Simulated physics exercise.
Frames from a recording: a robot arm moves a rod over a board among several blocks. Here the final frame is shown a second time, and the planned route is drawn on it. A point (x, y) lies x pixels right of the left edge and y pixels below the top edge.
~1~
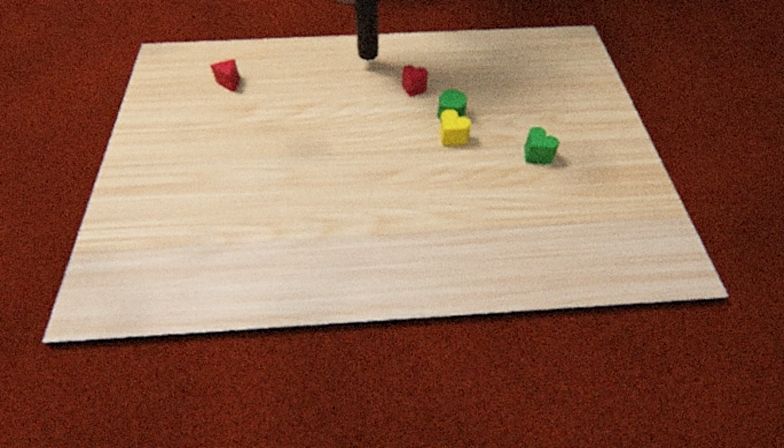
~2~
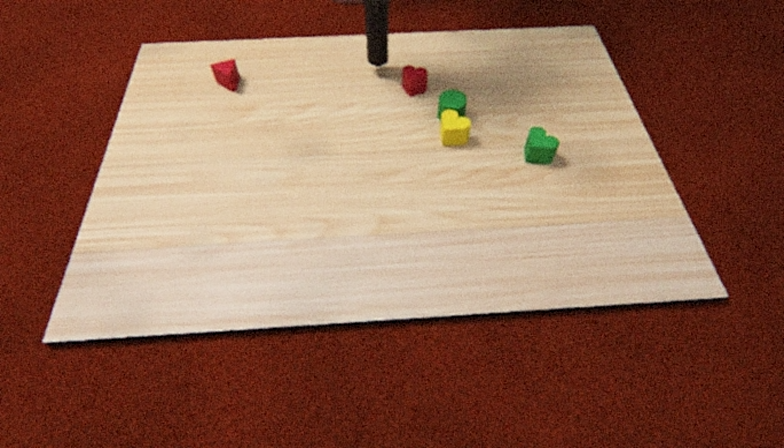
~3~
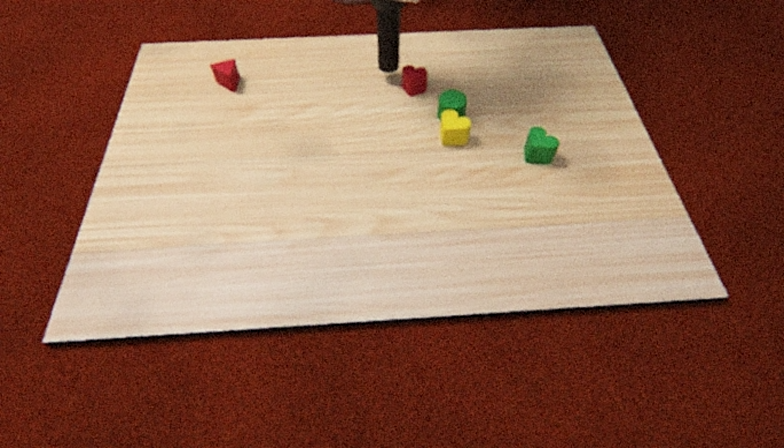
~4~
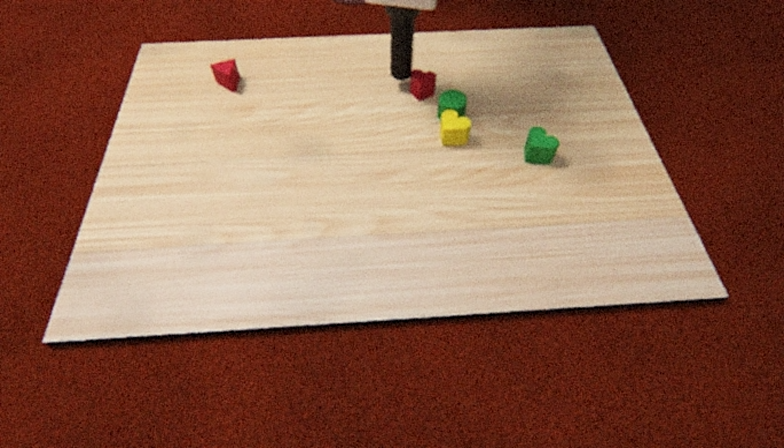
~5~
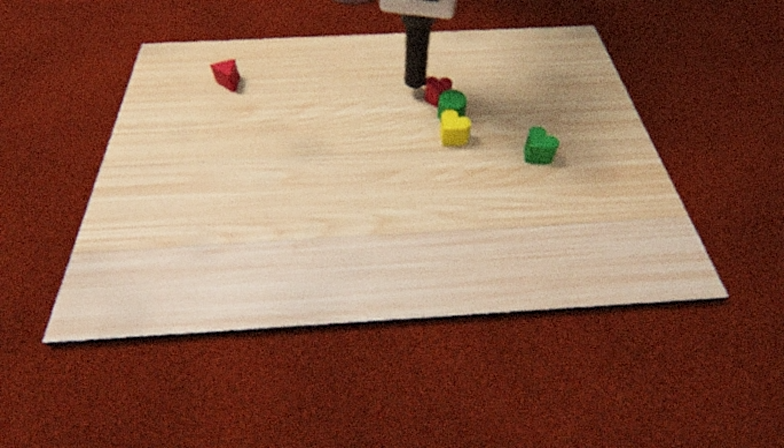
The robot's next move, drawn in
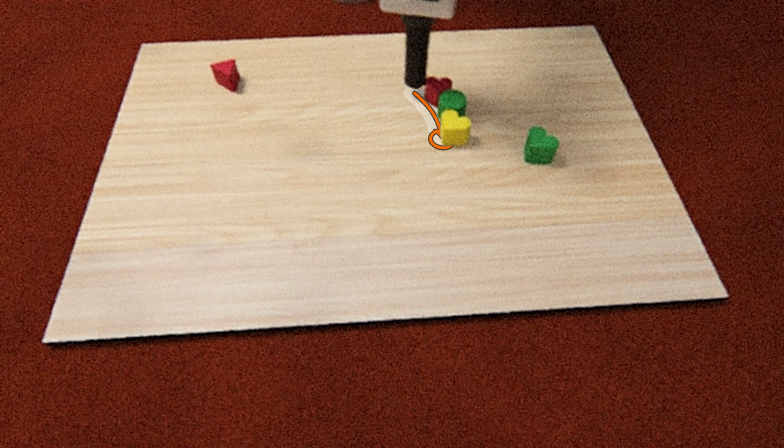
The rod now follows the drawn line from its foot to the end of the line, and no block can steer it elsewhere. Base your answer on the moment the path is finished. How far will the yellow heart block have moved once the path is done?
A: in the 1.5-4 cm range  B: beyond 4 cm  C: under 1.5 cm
Answer: A.
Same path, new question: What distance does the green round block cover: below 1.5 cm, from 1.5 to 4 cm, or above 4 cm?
The move is medium, 1.5 to 4 cm.
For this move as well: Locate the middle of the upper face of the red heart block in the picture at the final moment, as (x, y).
I'd guess (457, 89).
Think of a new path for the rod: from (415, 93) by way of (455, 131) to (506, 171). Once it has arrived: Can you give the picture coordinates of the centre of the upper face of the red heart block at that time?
I expect it at (459, 88).
Drawn move, from (415, 93) over (428, 106) and (437, 122) to (442, 139).
The first path, step by step. Halfway along, rod at (435, 103); red heart block at (457, 89), turned 75° anticlockwise; green round block at (469, 104).
At the end, rod at (444, 128); red heart block at (457, 89), turned 75° anticlockwise; green round block at (469, 104); yellow heart block at (467, 137), turned 20° anticlockwise.
